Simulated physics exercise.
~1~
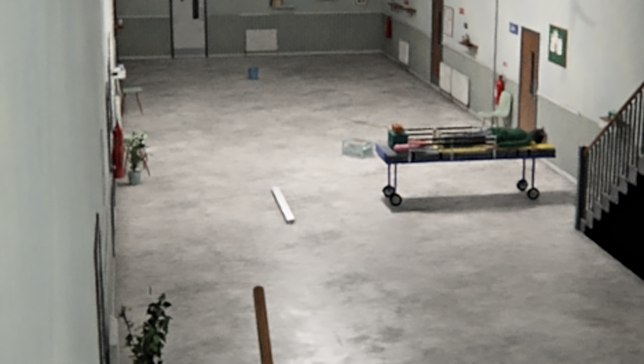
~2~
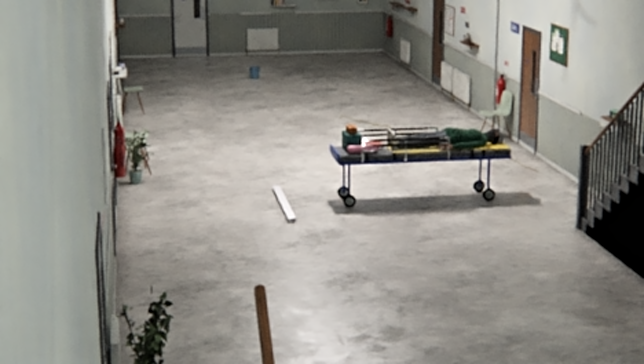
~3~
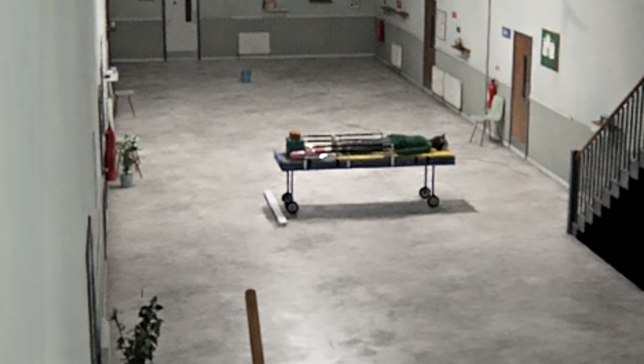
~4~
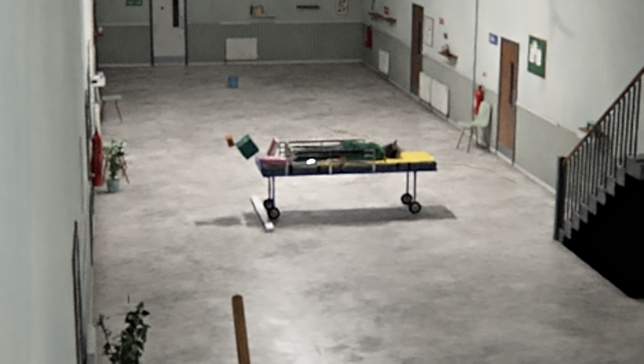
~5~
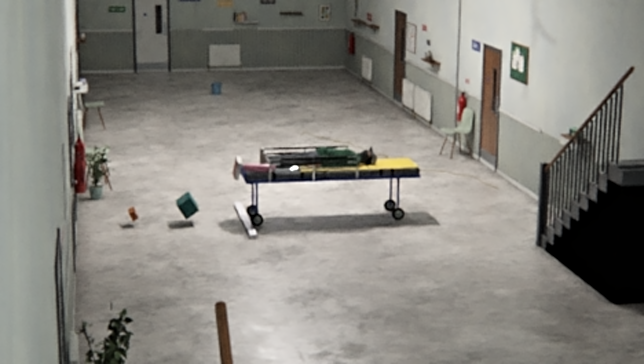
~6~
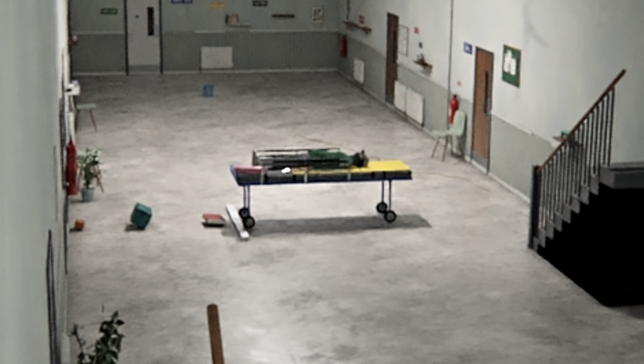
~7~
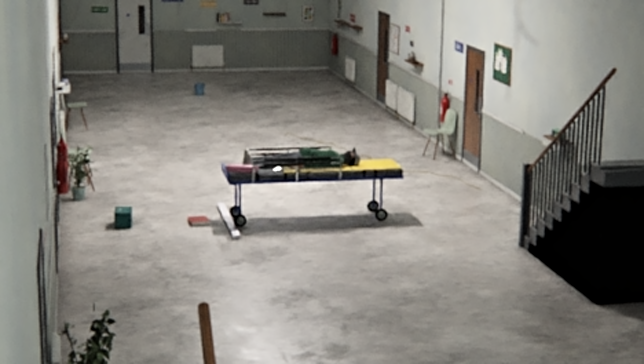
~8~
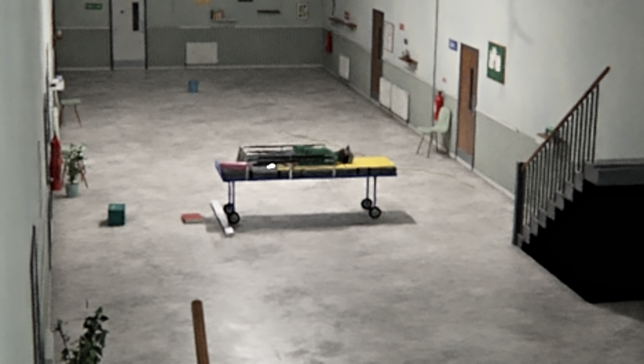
In a grey hall, a rolling trolley stops at a sill and three items drop off.
